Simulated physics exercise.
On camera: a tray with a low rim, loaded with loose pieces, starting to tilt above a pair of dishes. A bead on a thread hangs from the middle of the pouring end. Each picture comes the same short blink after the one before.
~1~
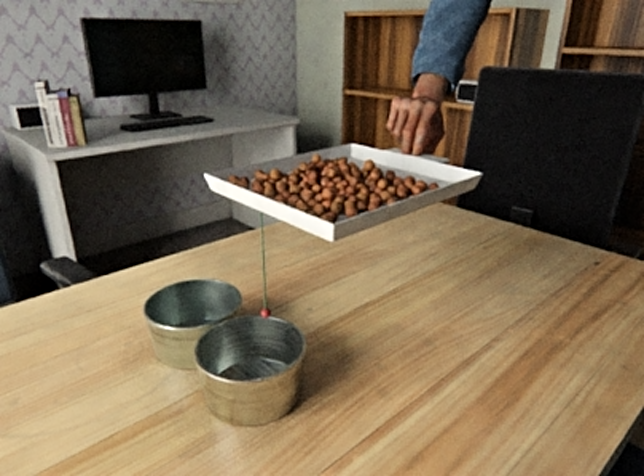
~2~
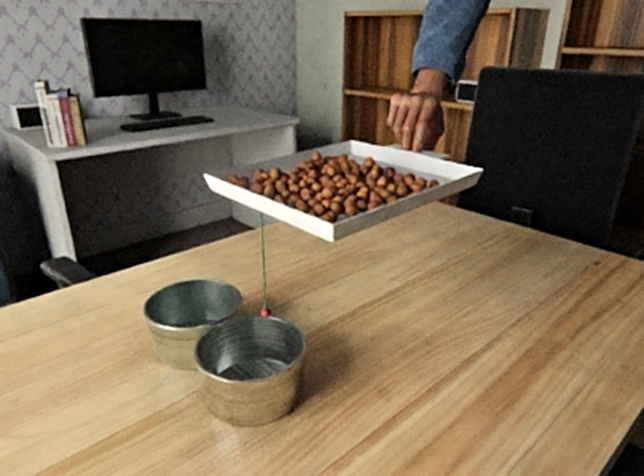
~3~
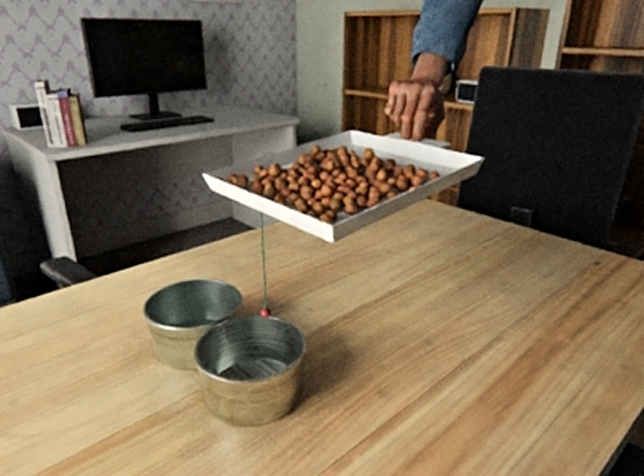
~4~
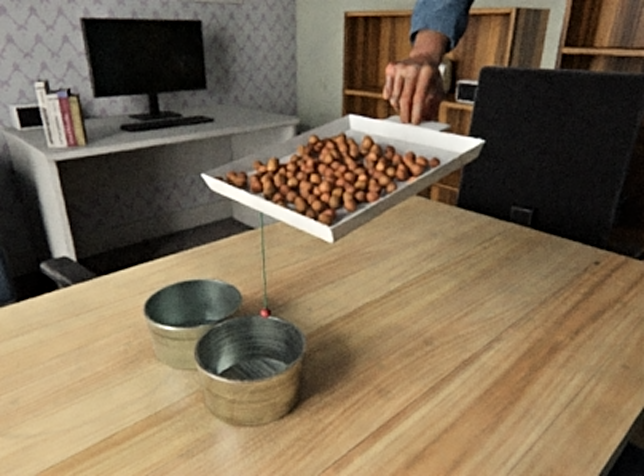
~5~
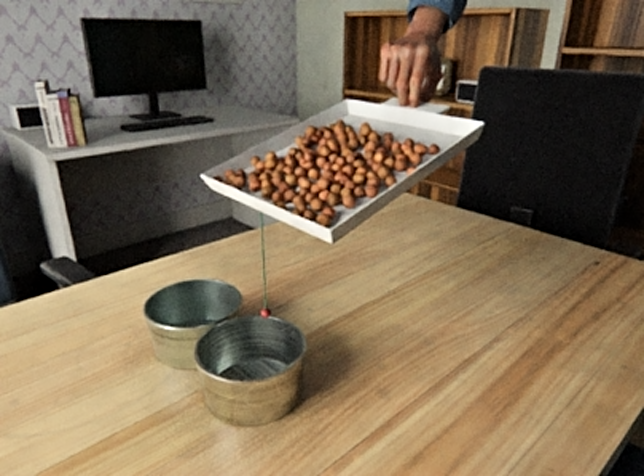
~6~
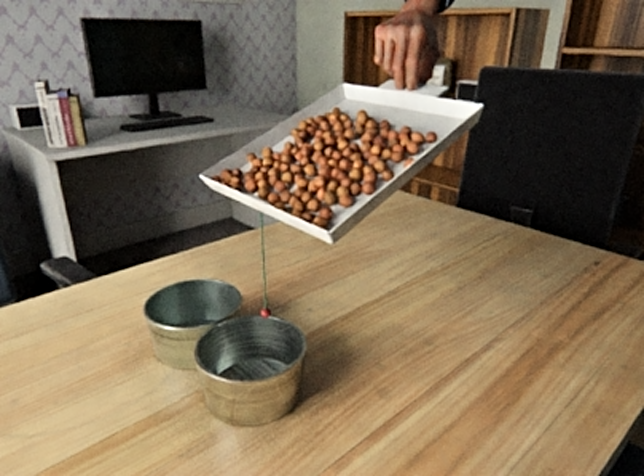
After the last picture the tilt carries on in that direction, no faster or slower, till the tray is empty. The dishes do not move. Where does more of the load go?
It favours the right dish.
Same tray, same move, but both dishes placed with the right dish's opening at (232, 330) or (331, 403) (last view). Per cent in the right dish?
Near 40 % and 10 %.
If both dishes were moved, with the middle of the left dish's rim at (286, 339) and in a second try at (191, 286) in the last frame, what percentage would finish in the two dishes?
In turn 10 and 20 in a hundred.
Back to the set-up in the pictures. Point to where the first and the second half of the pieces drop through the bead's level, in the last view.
Around (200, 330) and then (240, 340).
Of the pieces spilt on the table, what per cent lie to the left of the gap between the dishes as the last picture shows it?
About 70 per cent.
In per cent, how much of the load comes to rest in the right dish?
It comes to 40 per cent or so.
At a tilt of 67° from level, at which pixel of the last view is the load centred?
Close to (276, 158).
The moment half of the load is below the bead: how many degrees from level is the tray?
At about 115°.
Soon, tray tipped steeply; nearly all on the tray; a stray few outside both; a stray few in the air.
A while on, tray tipped past a quarter turn; about a third on the tray; a stray few in the right dish; a small part in the left dish; a small part outside both; about half in the air.
Towards the end, tray tipped past a quarter turn; about a third in the right dish; about a quarter in the left dish; about half outside both.
Finally, tray tipped past a quarter turn; about a third in the right dish; about a quarter in the left dish; about half outside both.
